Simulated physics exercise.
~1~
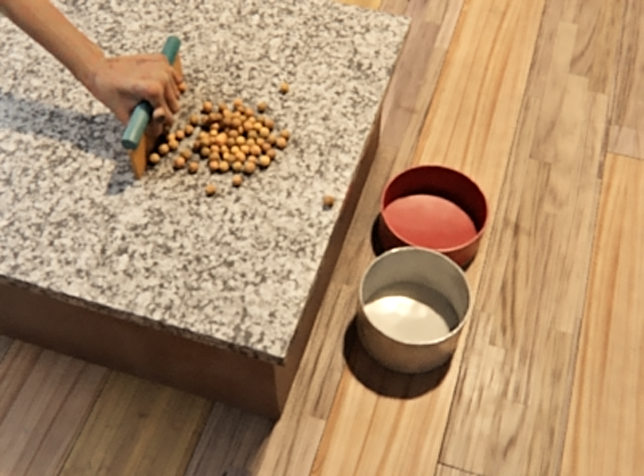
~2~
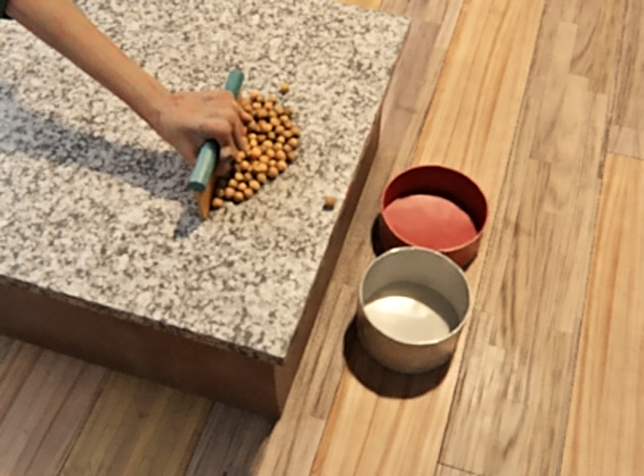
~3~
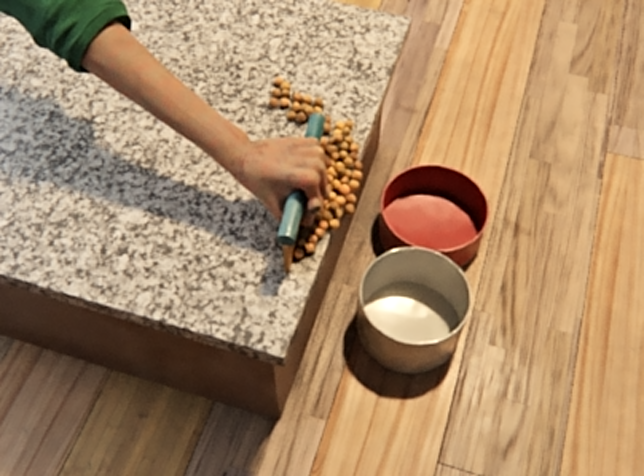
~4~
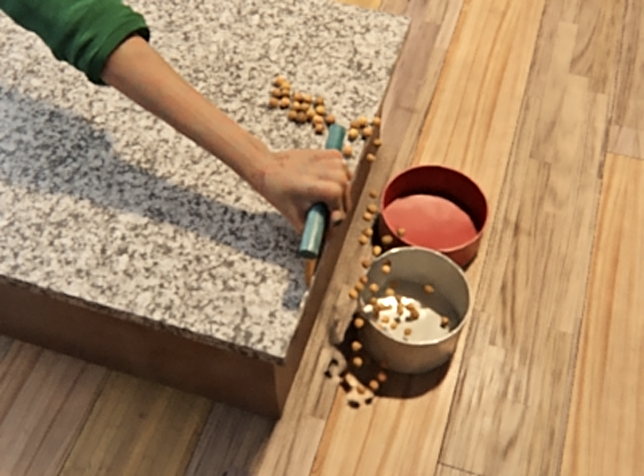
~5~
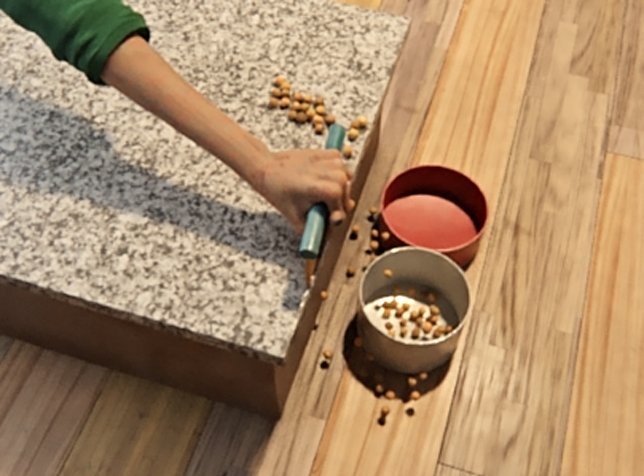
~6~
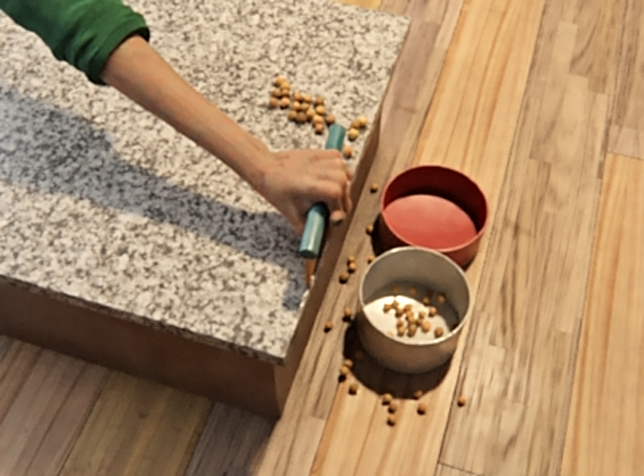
A hand scrapes wooden beads off a speckled slab, some landing in the white pot.
